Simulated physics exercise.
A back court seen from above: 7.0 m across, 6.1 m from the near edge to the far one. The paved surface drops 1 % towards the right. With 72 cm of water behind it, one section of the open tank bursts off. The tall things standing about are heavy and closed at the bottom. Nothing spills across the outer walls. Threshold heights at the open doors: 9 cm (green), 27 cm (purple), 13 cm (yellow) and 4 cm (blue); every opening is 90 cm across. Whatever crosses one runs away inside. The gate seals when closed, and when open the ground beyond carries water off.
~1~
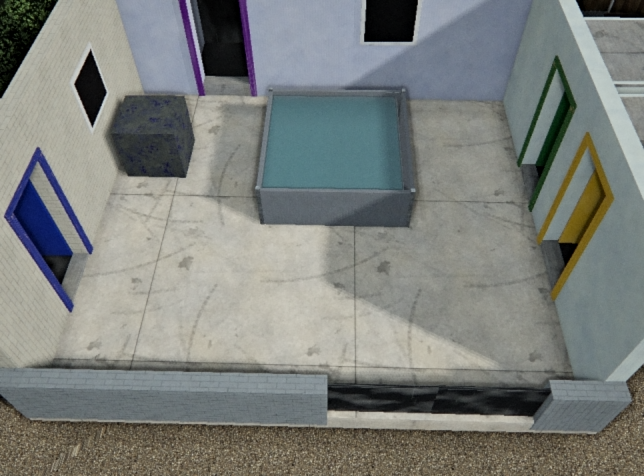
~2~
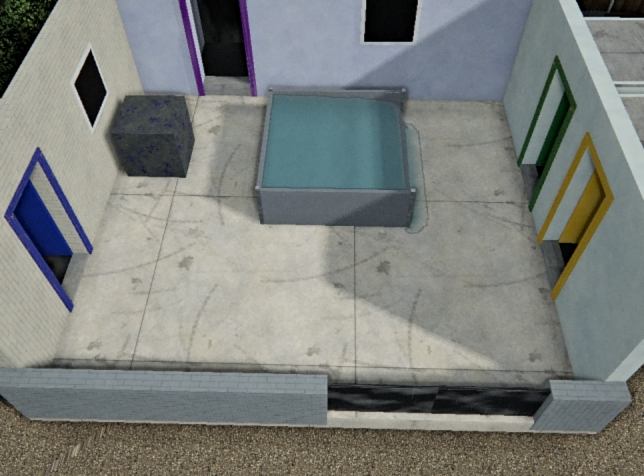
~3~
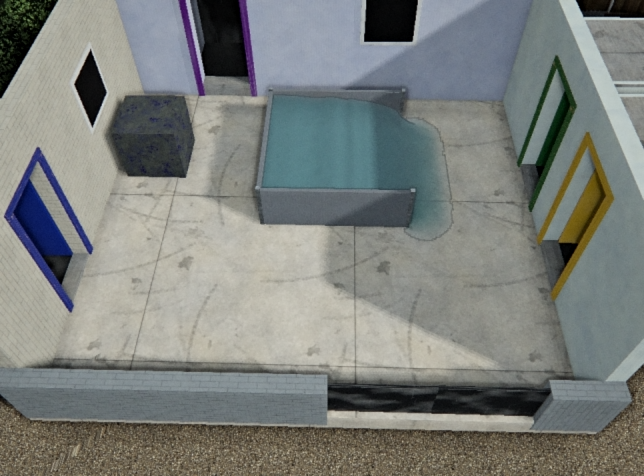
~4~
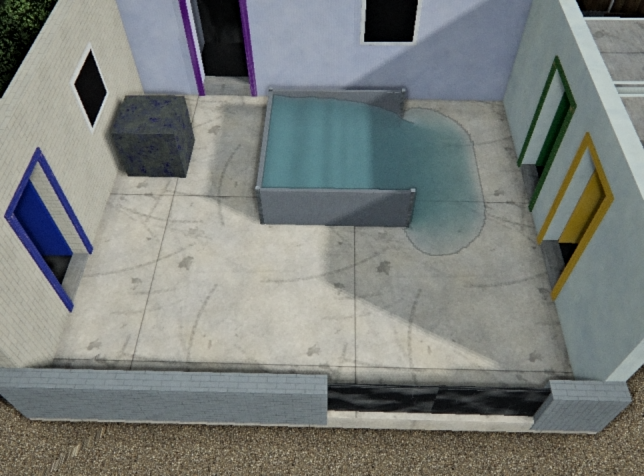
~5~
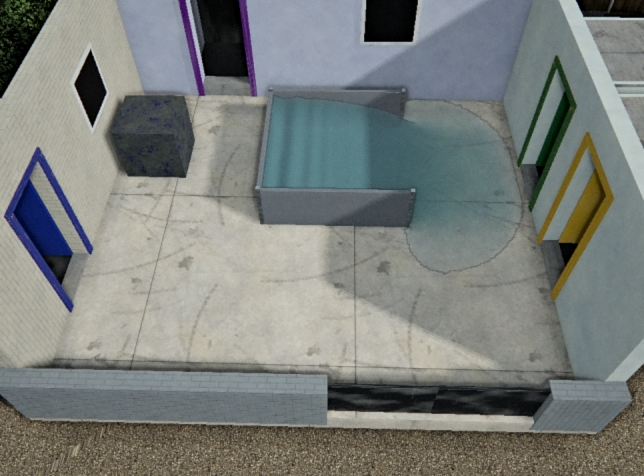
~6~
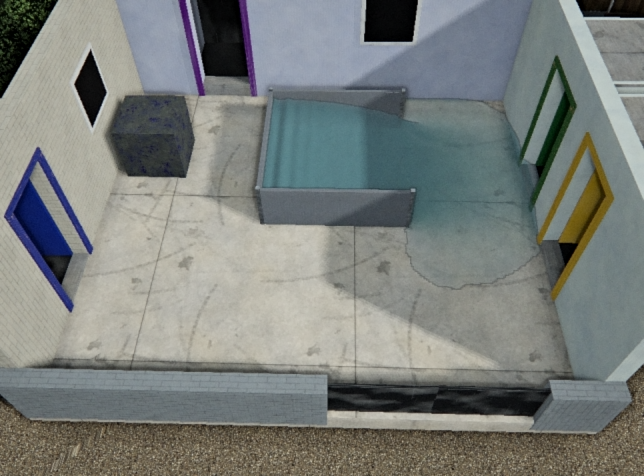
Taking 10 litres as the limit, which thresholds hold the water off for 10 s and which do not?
The water let in: At the green door it goes over the limit; at the purple door it keeps below the limit; at the yellow door it goes over the limit; at the blue door it passes the limit.
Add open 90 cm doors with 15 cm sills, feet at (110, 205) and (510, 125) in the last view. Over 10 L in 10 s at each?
In turn: Below, over.
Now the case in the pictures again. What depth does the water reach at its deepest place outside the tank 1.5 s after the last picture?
Roughly 48 cm.
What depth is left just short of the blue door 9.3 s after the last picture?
Roughly 8.5 cm deep.
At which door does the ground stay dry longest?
The blue one.
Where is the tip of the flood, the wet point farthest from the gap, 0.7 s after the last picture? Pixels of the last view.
Near (558, 342).
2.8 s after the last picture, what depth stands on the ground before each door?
Depths in cm: Green 26, purple 2, yellow 17, blue 0.
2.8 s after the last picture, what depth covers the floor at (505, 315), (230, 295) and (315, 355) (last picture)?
Roughly 10, 0 and 2 cm, in turn.
Then, 0.7 s after the last picture water covers 25 % of the floor and is deepest (50 cm) near (499, 106); green door 43 cm at the sill, 192 L in, purple door not reached, yellow door 23 cm at the sill, 6 L in, blue door not reached.
Then, 1.5 s after the last picture water covers 25 % of the floor and is deepest (48 cm) near (512, 158); green door 41 cm at the sill, 455 L in, purple door not reached, yellow door 24 cm at the sill, 41 L in, blue door not reached.
Then, 2.8 s after the last picture water covers 45 % of the floor and is deepest (28 cm) near (574, 405); green door 26 cm at the sill, 704 L in, purple door 2 cm at the sill, 0 L in, yellow door 17 cm at the sill, 78 L in, blue door not reached.
Then, 5.3 s after the last picture water covers 85 % of the floor and is deepest (19 cm) near (162, 99); green door 13 cm at the sill, 809 L in, purple door 8 cm at the sill, 0 L in, yellow door 10 cm at the sill, 85 L in, blue door not reached.
Then, 9.3 s after the last picture water covers 100 % of the floor and is deepest (12 cm) near (179, 181); green door 8 cm at the sill, 817 L in, purple door 9 cm at the sill, 0 L in, yellow door 9 cm at the sill, 85 L in, blue door 8 cm at the sill, 60 L in.
